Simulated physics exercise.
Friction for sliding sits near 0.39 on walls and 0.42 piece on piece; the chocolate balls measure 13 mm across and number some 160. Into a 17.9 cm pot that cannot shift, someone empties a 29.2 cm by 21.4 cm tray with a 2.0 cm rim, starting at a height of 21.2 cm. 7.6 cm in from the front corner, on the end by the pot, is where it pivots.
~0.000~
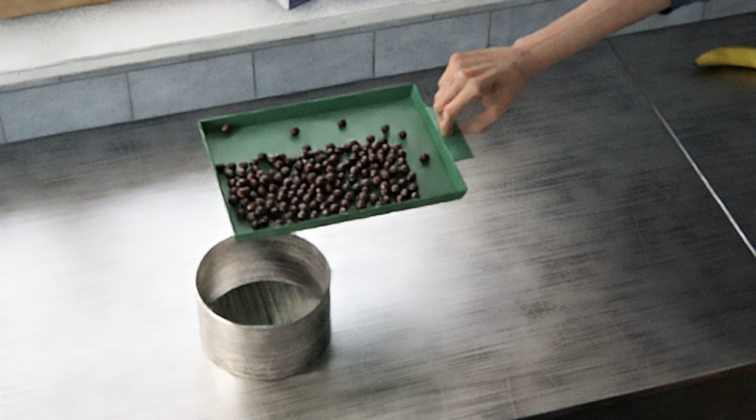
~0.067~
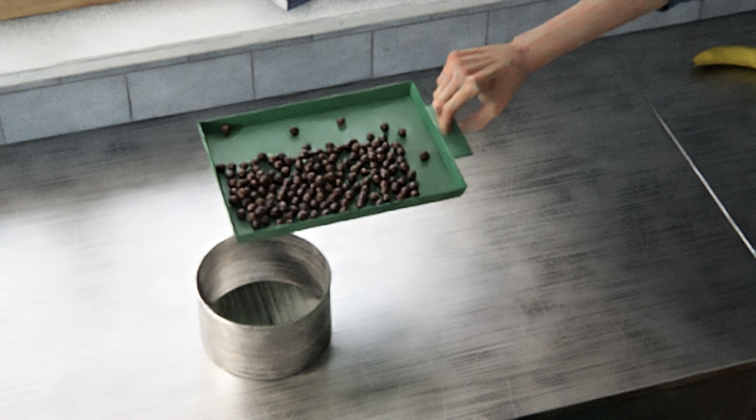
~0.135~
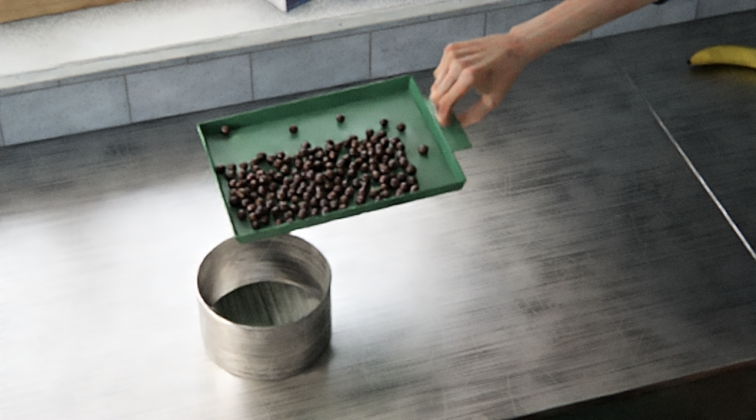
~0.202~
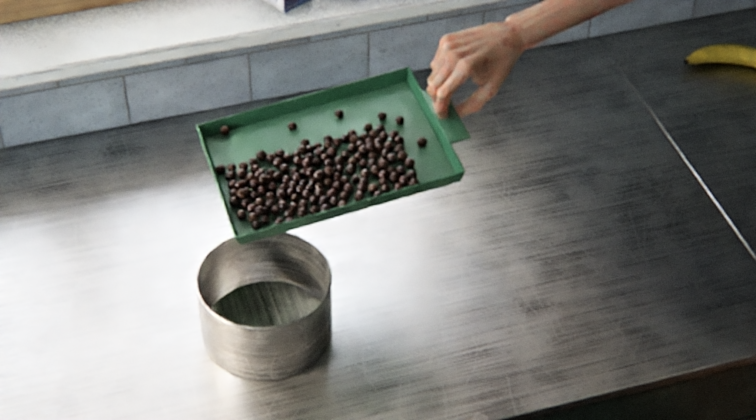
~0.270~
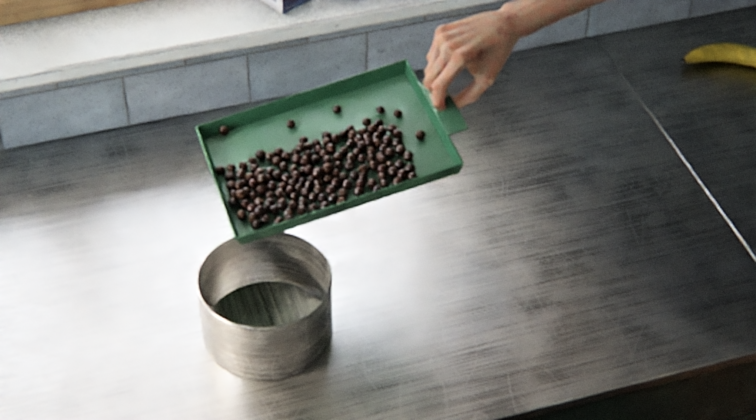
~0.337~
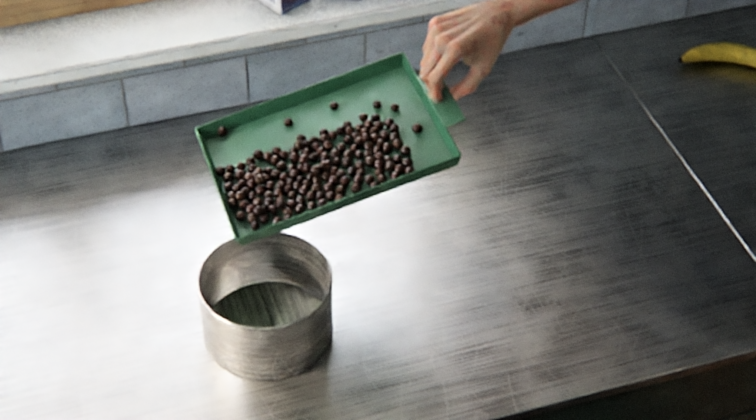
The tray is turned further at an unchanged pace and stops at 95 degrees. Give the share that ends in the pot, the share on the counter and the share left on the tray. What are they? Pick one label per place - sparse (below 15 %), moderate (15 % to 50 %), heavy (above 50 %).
Pot: Sparse; counter: Heavy; tray: Sparse.
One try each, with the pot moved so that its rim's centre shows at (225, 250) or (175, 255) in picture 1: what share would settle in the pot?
45 and 70 %.
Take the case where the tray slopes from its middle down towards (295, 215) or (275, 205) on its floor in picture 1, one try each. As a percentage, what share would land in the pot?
I'd put it at roughly 90 per cent for the first tilt and roughly 65 per cent for the second.
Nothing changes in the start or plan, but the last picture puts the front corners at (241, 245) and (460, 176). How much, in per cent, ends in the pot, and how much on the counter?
Pot 90, counter 10.
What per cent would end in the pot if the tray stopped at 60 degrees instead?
That would give about 0 per cent.
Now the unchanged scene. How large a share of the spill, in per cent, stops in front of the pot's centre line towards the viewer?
Roughly 20 per cent.
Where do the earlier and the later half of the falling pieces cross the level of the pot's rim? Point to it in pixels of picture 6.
Roughly (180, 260) to begin with, later roughly (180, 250).
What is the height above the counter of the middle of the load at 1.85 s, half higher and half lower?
Some 28 cm.
Then, at 1.25 s, tilt 51 degrees; the tray holds 100 %, the pot 0 %.
After 1.85 s, tilt 76 degrees; the tray holds 100 %, the pot 0 %.
After 2.51 s, tilt 95 degrees; the tray holds 0 %, the pot 5 %.
At rest (3.5 s), pot 10 %, counter 95 %, tray 0 %.
